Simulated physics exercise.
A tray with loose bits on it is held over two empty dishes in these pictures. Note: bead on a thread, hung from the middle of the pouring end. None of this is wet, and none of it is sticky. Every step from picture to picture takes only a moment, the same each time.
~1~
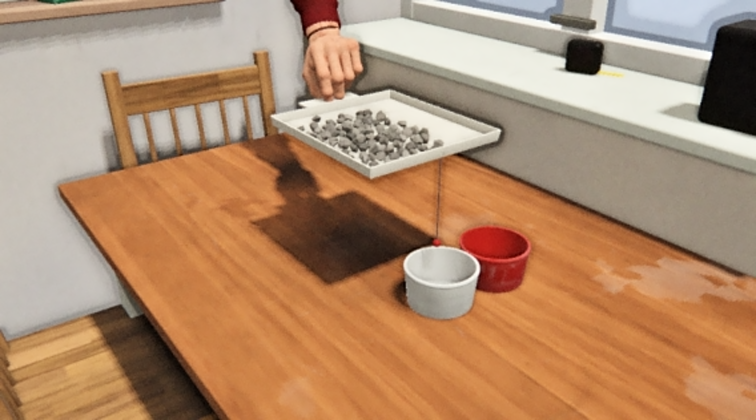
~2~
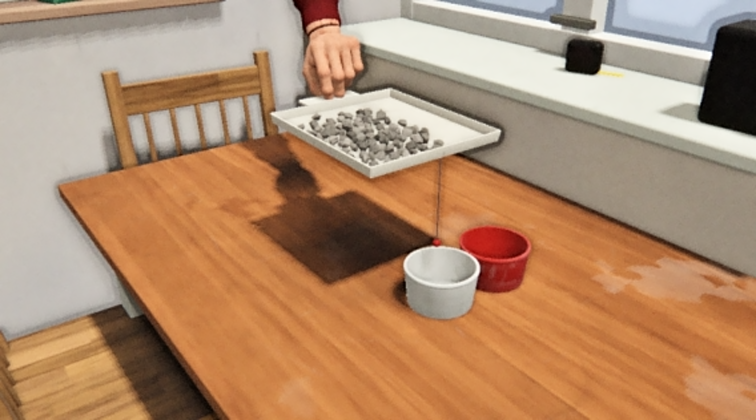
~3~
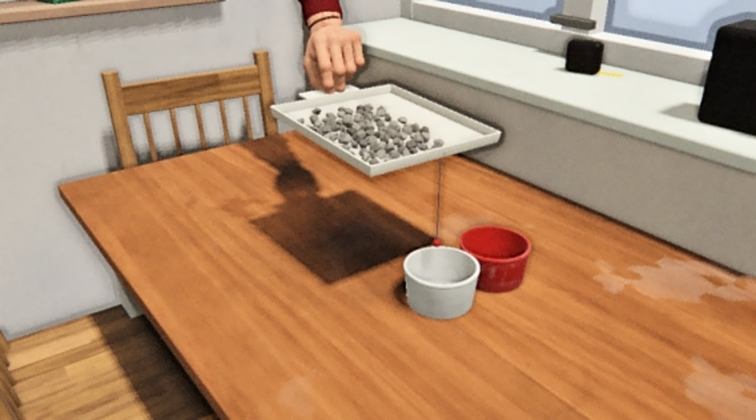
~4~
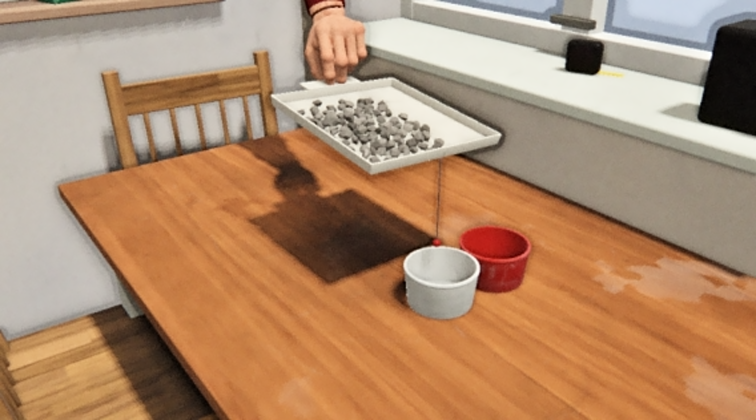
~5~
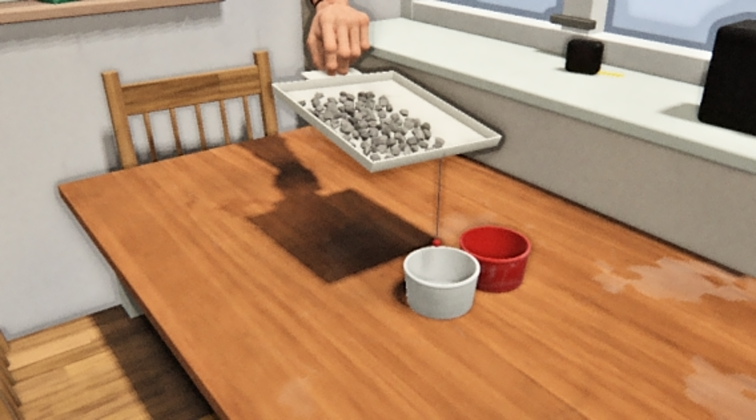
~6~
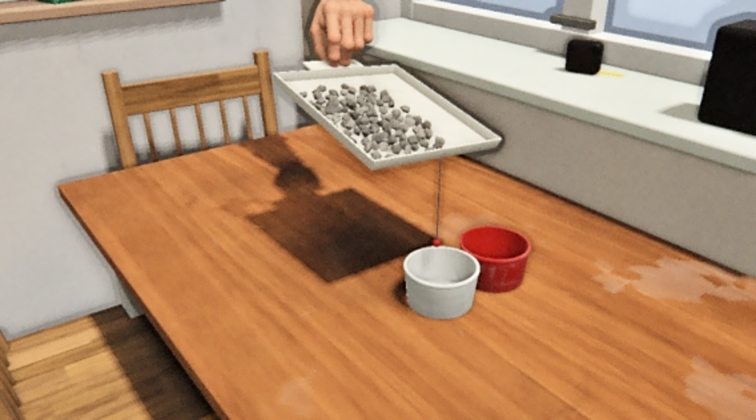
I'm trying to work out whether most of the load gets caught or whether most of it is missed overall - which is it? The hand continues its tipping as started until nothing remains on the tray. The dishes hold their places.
Most of it gets caught.
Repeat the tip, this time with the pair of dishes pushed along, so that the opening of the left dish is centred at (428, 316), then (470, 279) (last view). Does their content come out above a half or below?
Shy of half, then shy of half.
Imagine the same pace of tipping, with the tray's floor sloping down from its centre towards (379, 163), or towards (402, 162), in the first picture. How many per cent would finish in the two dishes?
About 10 % and about 10 %.
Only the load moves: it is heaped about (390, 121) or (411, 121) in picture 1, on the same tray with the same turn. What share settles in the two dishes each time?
Roughly 90 and 90 percent, in that order.
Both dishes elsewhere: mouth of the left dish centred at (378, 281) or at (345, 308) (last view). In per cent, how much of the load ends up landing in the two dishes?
20% for the first placement, 0% for the second.
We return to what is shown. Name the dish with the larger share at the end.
Looking at the end state, it is the right-side one.
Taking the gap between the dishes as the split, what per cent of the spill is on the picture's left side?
That would be roughly 20 per cent.
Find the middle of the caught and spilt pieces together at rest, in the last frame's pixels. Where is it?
Somewhere close to (486, 273) in the last picture.
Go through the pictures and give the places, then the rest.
Corners of the pouring end (371, 167) and (498, 130), level; middle of the load (368, 134), bits of gravel; left dish (466, 296); right dish (519, 271); bead on its thread (437, 243), in the first frame.
Corners of the pouring end (371, 167) and (498, 130), level; middle of the load (368, 133), in the second frame.
Corners of the pouring end (371, 165) and (499, 132), tipped barely, lowest at the right corner; middle of the load (369, 130), in the third frame.
Corners of the pouring end (372, 163) and (499, 134), tipped a little, lowest at the right corner; middle of the load (369, 126), in the fourth frame.
Corners of the pouring end (373, 161) and (499, 136), tipped a little, lowest at the right corner; middle of the load (372, 122), in the fifth frame.
Corners of the pouring end (374, 160) and (499, 138), tipped a little, lowest at the right corner; middle of the load (373, 118); left dish (466, 296); right dish (519, 271), in the sixth frame.
Just after the last frame, tray tipped steeply; every one on the tray.
A moment on, tray tipped right over; roughly half on the tray; about a tenth in the left dish; roughly a quarter in the right dish; about a tenth outside both; roughly a quarter in the air.
Further on, tray tipped past a quarter turn; roughly a quarter in the left dish; roughly half in the right dish; roughly a quarter outside both.
When it is over, tray tipped past a quarter turn; roughly a quarter in the left dish; roughly half in the right dish; roughly a quarter outside both.
